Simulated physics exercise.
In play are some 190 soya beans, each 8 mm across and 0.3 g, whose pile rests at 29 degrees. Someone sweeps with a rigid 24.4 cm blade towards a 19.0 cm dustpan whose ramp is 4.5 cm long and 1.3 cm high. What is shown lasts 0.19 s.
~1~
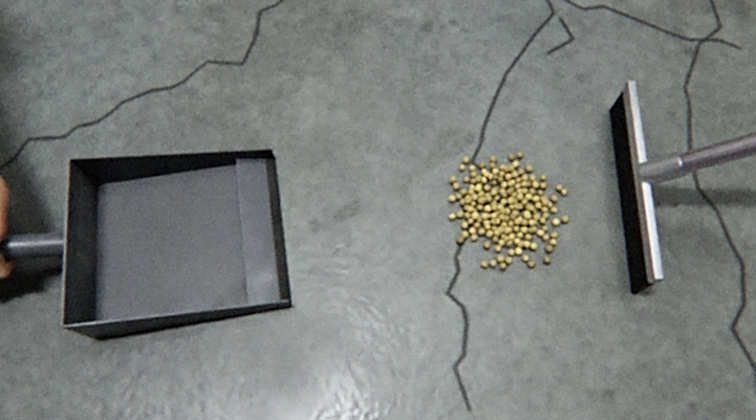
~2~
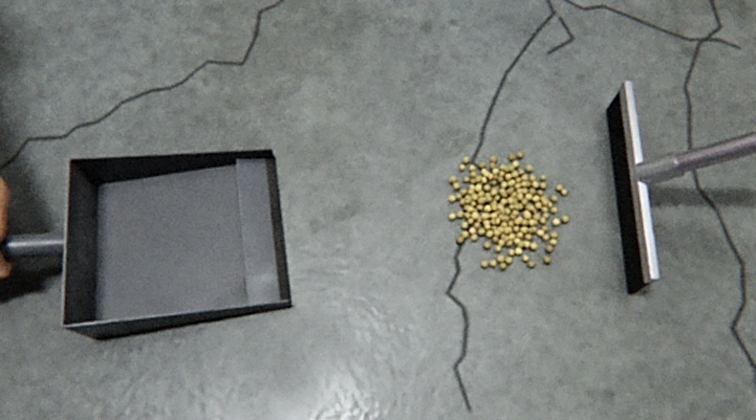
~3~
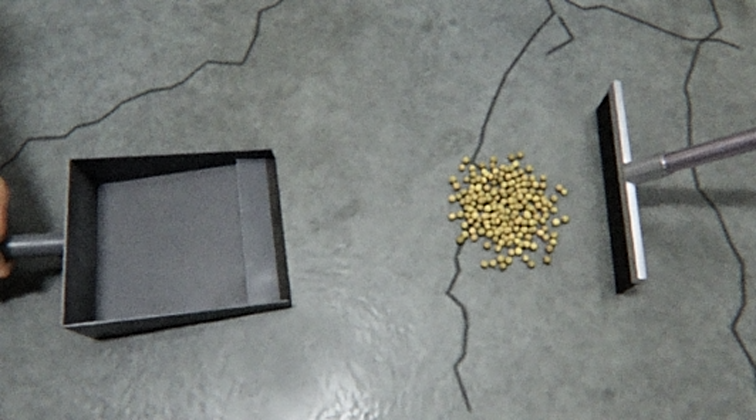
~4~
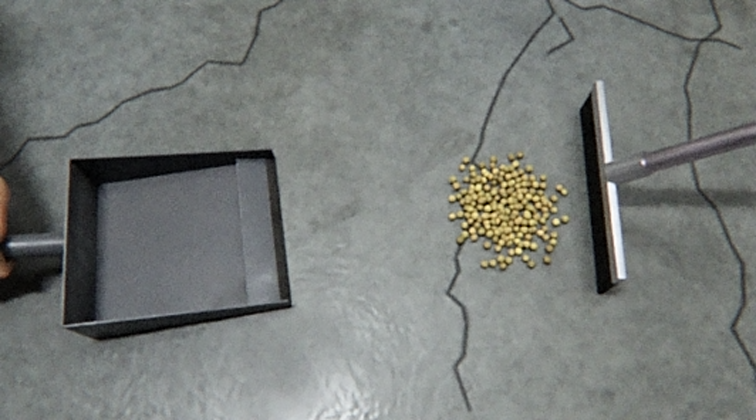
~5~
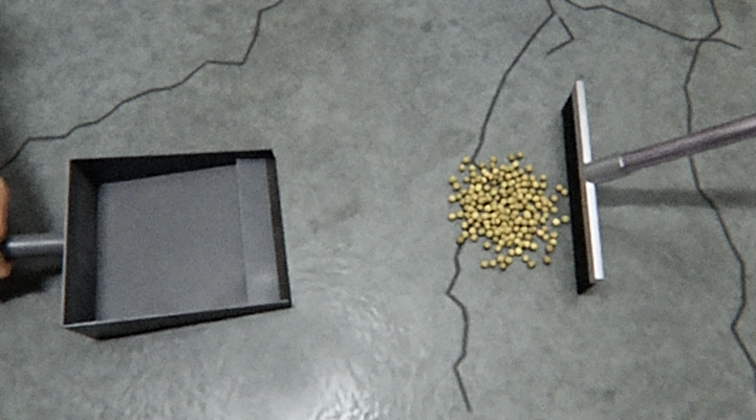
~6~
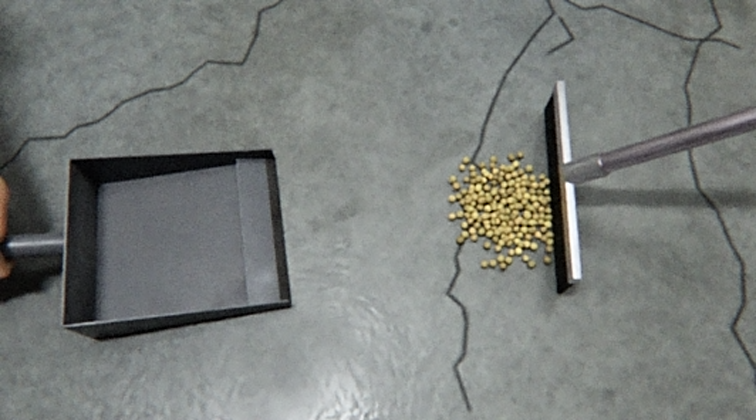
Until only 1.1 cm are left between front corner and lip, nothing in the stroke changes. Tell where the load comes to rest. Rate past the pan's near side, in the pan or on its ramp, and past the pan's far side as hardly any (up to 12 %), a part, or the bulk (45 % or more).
Near side: Hardly any, pan: A part, far side: A part.
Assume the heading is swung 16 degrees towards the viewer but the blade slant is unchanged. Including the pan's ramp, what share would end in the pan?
Result: Close to 20 %, ramp counted.
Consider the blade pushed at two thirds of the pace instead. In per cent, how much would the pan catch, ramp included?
It would come to roughly 20 percent.
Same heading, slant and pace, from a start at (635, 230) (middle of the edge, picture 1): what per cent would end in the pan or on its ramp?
It would come to about 25 in a hundred.
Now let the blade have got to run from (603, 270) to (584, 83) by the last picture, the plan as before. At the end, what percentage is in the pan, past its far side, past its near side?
Pan 20, far 30, near 5.
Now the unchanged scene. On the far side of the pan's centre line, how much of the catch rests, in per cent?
I'd say near 60 per cent.
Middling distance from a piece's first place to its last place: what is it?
About 28 cm.
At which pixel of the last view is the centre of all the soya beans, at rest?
My guess is close to (277, 202).
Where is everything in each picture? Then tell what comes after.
In the first frame, blade from (654, 278) to (628, 89), moved 0.0 cm, 0 of the pieces shifted so far; middle of the pieces at (507, 212); pan at (173, 245).
In the second frame, blade from (650, 278) to (625, 89), moved 0.4 cm, 0 of the pieces shifted so far; middle of the pieces at (507, 212).
In the third frame, blade from (638, 278) to (614, 89), moved 1.7 cm, 0 of the pieces shifted so far; middle of the pieces at (507, 212).
In the fourth frame, blade from (618, 278) to (596, 89), moved 3.8 cm, 0 of the pieces shifted so far; middle of the pieces at (507, 212).
In the fifth frame, blade from (596, 278) to (577, 89), moved 6.2 cm, 0 of the pieces shifted so far; middle of the pieces at (507, 212).
In the sixth frame, blade from (574, 278) to (558, 89), moved 8.5 cm, 9 of the pieces shifted so far; middle of the pieces at (500, 207); pan at (173, 245).
Then, 0.23 s after the last picture, middle of the blade 19 cm from the lip; 0 % over the lip, far side 5 %, near side 5 %.
Then, 0.39 s after the last picture, middle of the blade 9 cm from the lip; 0 % over the lip, far side 15 %, near side 5 %.
Then, 0.67 s after the last picture, middle of the blade 4 cm from the lip; 30 % over the lip, far side 25 %, near side 5 %.
In the end, near side 5 %, pan 25 %, far side 25 %, in front of the lip or behind the blade 45 %.
